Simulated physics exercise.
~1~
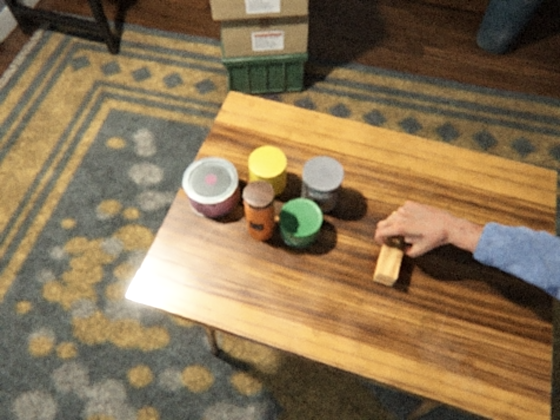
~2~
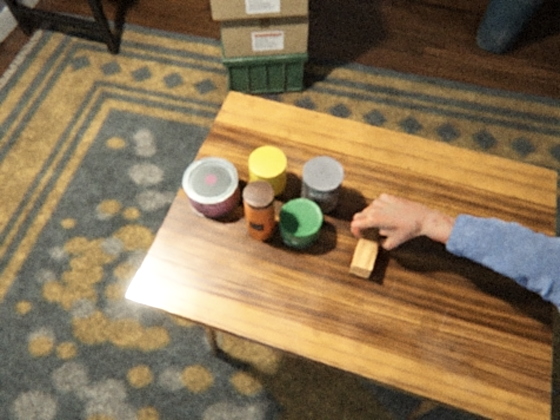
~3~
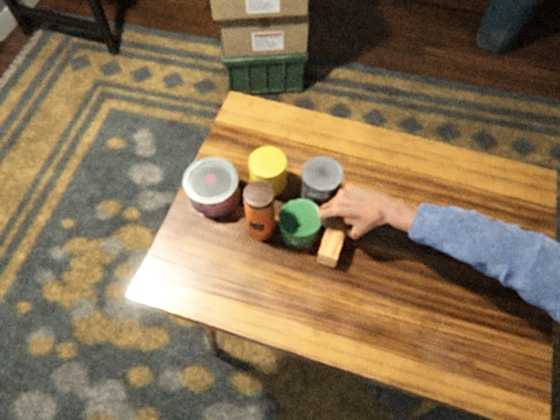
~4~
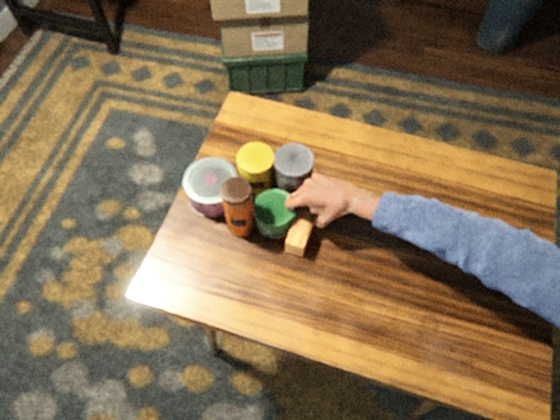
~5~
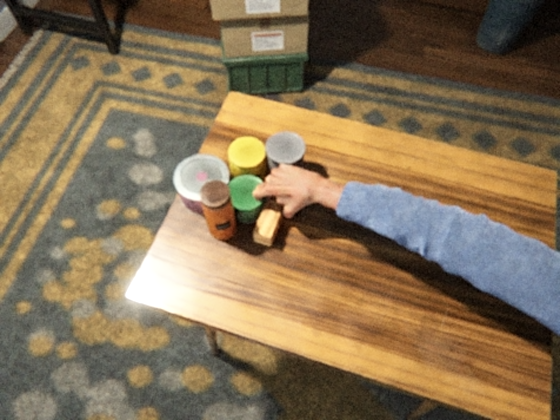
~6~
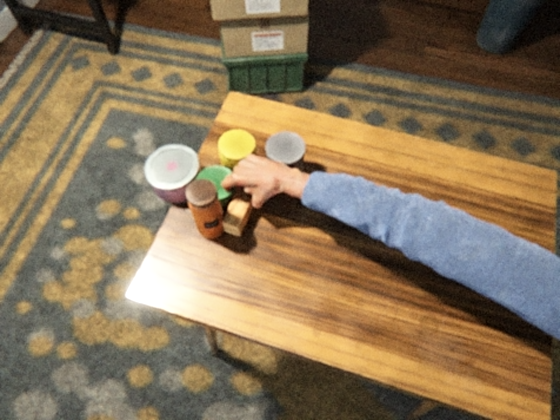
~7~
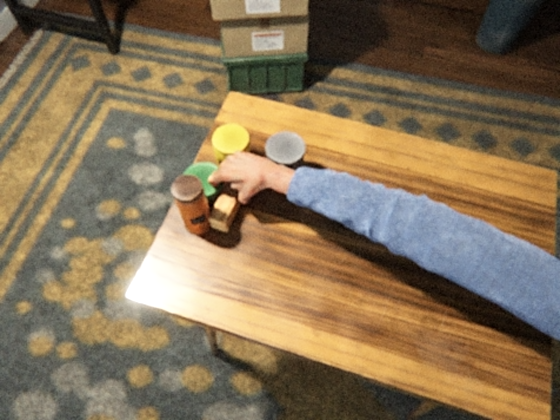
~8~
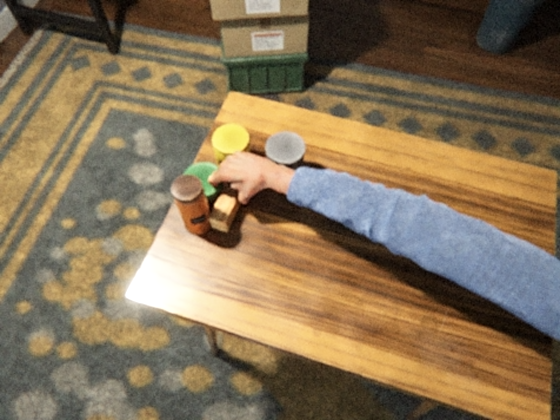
A hand pushes a wooden block into clustered containers, and the pink tub falls off the table.
